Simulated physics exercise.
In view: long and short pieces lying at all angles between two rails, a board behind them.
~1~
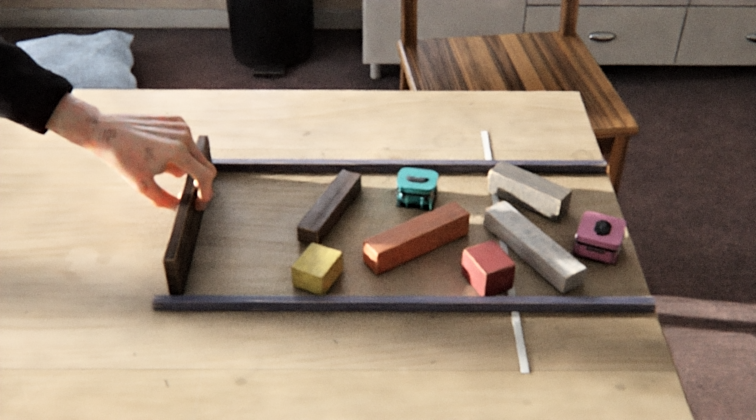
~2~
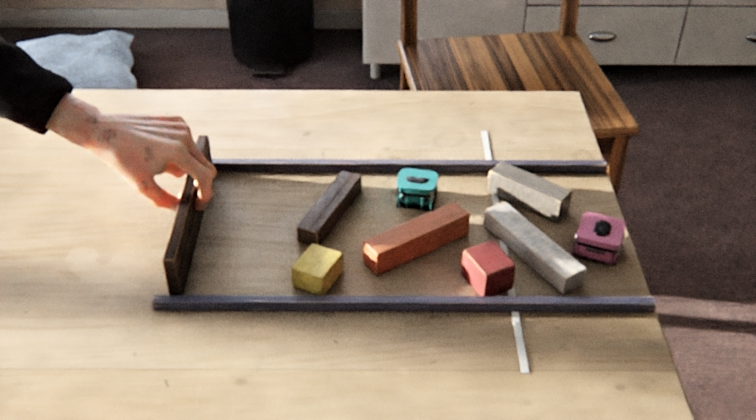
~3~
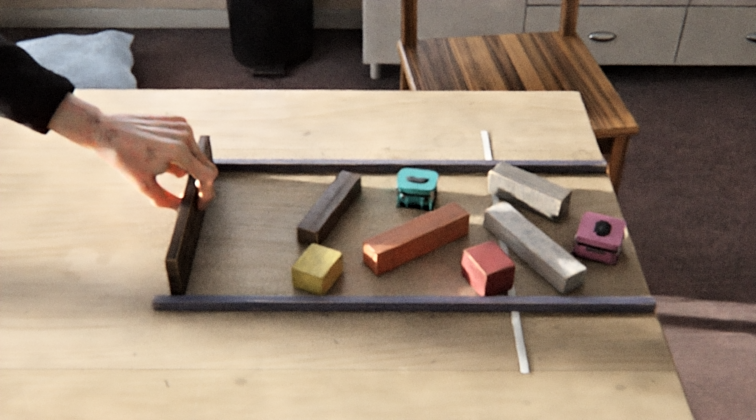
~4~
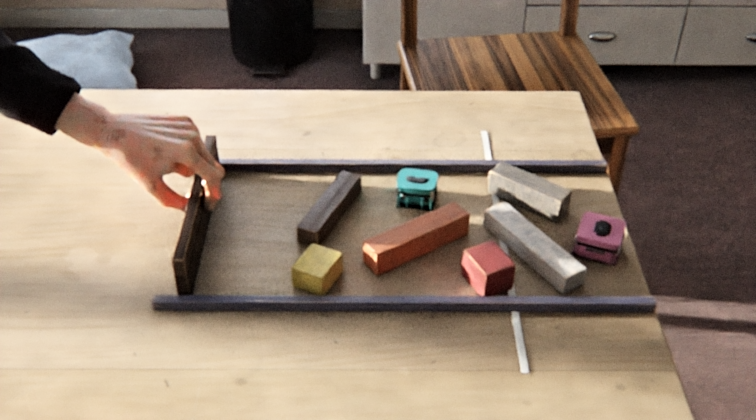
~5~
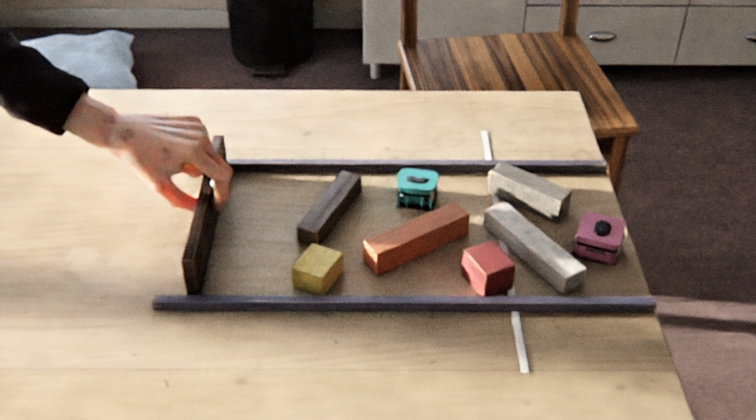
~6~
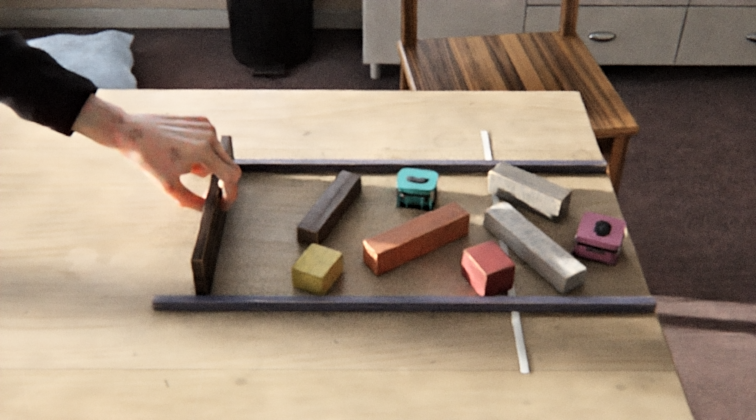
A hand slides a dark upright board a short way to the right between two rails on a wooden table, while the scattered coloured blocks, bars and small teal and pink cases in front of it stay still.
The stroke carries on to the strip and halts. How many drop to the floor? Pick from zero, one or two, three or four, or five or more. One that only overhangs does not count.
The number that fall off is zero.
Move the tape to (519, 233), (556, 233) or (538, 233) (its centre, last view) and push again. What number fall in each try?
Try by try, 1, 3 and 1.
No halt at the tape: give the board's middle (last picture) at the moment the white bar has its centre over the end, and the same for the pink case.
Its middle is around (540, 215) and around (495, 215).
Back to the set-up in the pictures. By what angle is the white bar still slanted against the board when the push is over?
About 25°.
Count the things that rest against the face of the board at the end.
It touches 2.
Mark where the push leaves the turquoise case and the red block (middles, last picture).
First (537, 186), then (592, 276).
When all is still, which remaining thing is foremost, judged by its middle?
Foremost is the pink case.
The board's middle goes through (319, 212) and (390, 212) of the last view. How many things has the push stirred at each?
By then 2, and 5.
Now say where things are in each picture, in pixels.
Pink case (599, 239); grey bar (529, 191); white bar (533, 245); board (191, 212); tape (501, 232), in the first frame.
Grey bar (529, 192); brown bar (331, 208), in the second frame.
White bar (532, 246); yellow block (318, 269), in the third frame.
Pink case (599, 240); board (199, 212), in the fourth frame.
Grey bar (529, 192); orange bar (417, 237), in the fifth frame.
Pink case (599, 240); grey bar (529, 192); white bar (532, 246); board (216, 212); tape (501, 232), in the sixth frame.
Soon after, none off yet; pink case at rest near (599, 240); grey bar at rest near (529, 192); white bar at rest near (532, 246).
In the end, the number that fall off is zero.
